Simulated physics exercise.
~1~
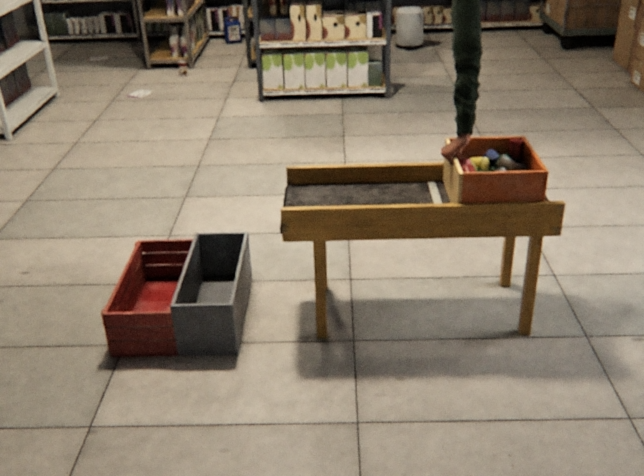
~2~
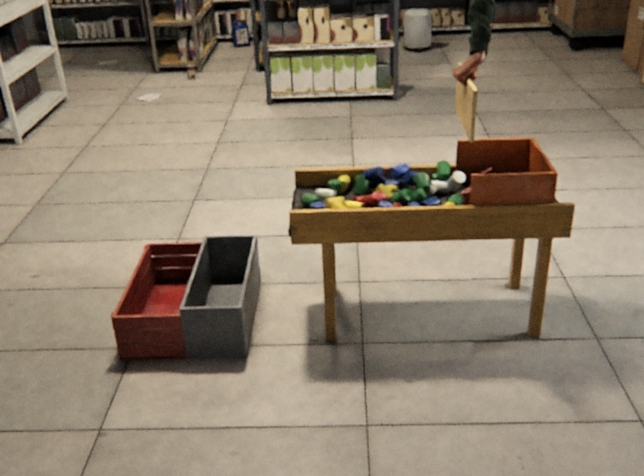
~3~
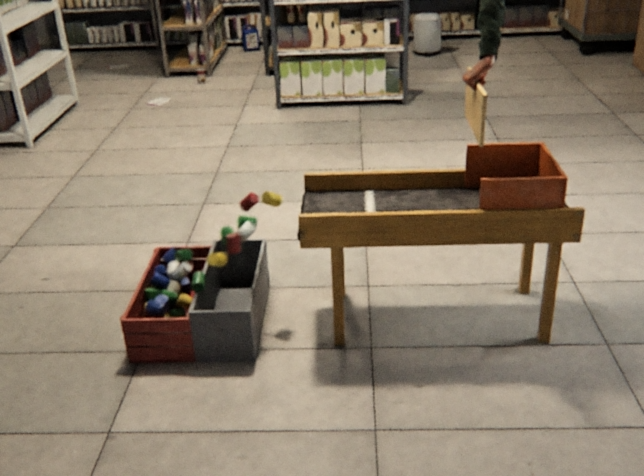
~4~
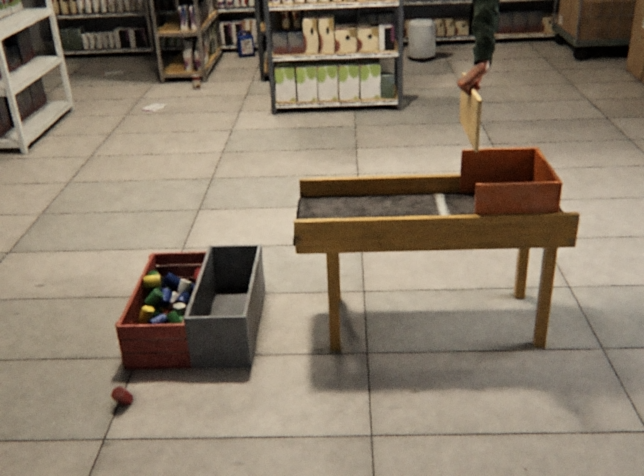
A hand lifts a gate and colourful jars ride left, falling mostly into the red box.
